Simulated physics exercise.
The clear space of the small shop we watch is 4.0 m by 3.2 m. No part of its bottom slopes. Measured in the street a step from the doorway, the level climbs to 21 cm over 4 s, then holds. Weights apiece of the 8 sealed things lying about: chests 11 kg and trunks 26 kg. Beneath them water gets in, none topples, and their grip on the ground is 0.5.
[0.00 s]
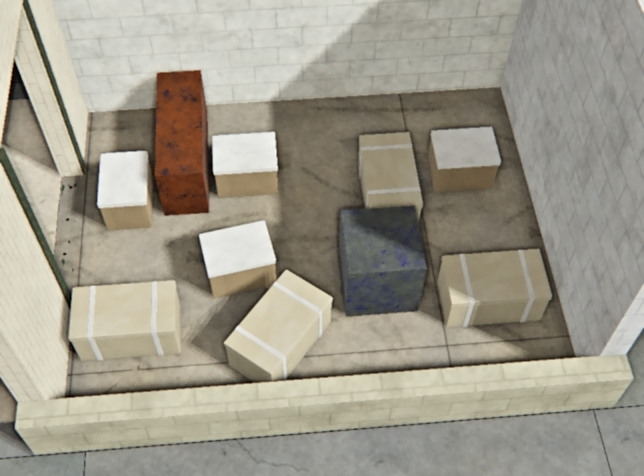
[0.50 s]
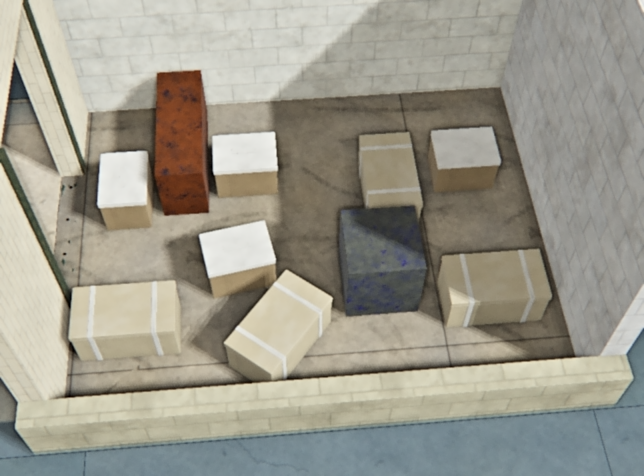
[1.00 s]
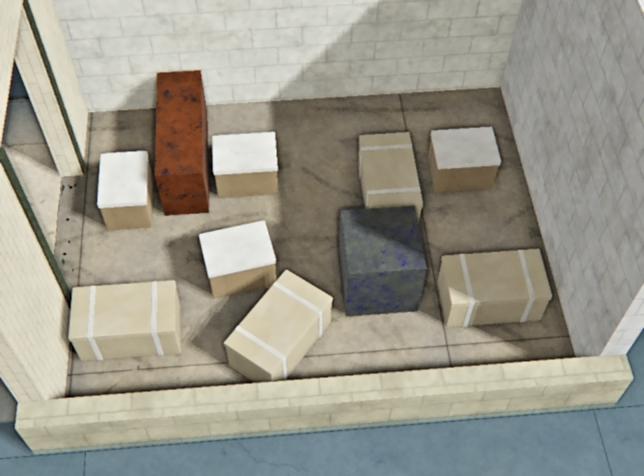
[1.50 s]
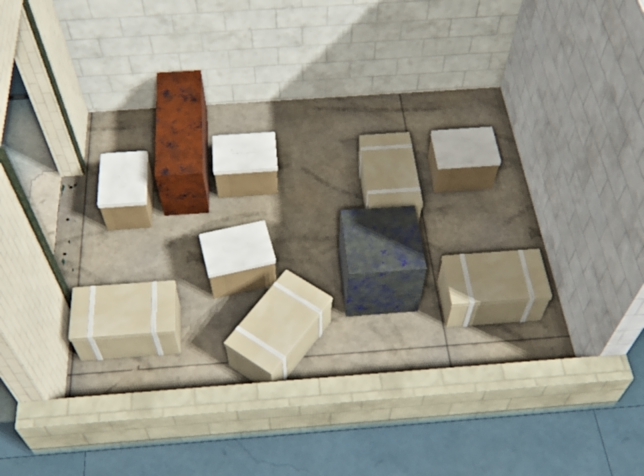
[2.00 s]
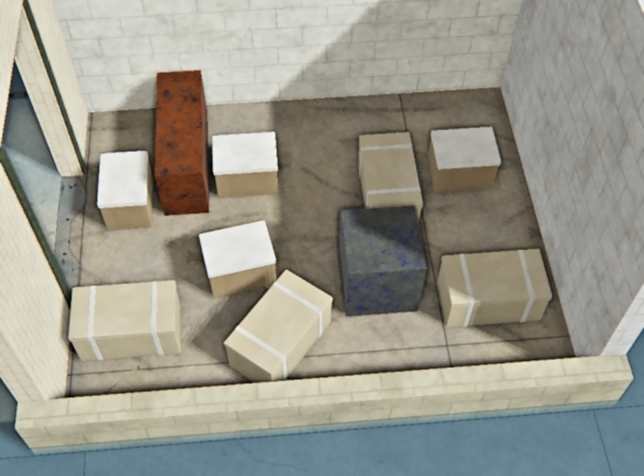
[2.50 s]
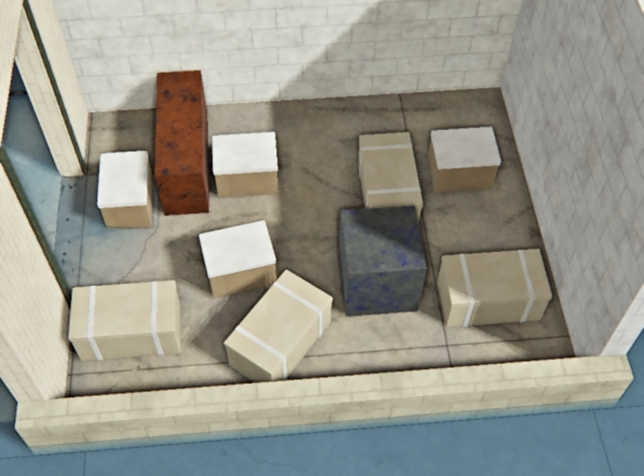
Small walled shop with boxes and blocks standing still as bluish water covers the street outside and starts spreading in at left.
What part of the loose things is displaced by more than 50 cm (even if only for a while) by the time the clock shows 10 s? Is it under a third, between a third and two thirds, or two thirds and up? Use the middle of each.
It is between a third and two thirds.
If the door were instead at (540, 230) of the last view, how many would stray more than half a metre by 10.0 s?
Result: 4.
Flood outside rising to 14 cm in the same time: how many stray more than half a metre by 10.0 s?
It would come to 2 of them.
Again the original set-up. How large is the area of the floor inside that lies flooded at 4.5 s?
About 4.0 m2.
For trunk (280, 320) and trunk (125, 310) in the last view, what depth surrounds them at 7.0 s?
Depth approx. 6 cm / 7 cm.
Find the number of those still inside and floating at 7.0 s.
Count: 2.
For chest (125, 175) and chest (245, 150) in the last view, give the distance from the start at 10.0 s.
Respectively 60 and 80 cm.
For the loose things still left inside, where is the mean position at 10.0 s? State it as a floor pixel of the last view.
They average out to somewhere around (338, 225).
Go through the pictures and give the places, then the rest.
In the first frame, a chest at (466, 146) rests on the ground; a chest at (244, 151) rests on the ground; 0.0 m2 under water; 0 of 8 have shifted.
In the second frame, a chest at (466, 146) rests on the ground; a chest at (244, 151), on the bottom; 0.0 m2 under water; 0 of 8 have shifted.
In the third frame, a chest at (466, 146) rests on the ground; a chest at (244, 151), on the bottom; water covers 0.0 m2; 0 of 8 have shifted.
In the fourth frame, a chest at (466, 146), on the bottom; a chest at (244, 151) rests on the ground; 0.0 m2 under water; 0 of 8 have shifted.
In the fifth frame, a chest at (466, 146), on the bottom; a chest at (244, 151) rests on the ground; 0.0 m2 under water; 0 of 8 have shifted.
In the sixth frame, a chest at (466, 146) rests on the ground; a chest at (244, 151), on the bottom; water covers 0.4 m2; 0 of 8 have shifted.
After 3.5 s 0 of 8 are over 50 cm from their spots; 0 afloat.
After 4.5 s 0 of 8 are over 50 cm from their spots; 0 afloat.
After 7.0 s 1 of 8 are over 50 cm from their spots; 2 afloat.
After 10.0 s 4 of 8 are over 50 cm from their spots, and 4 have been at some point; 8 afloat.
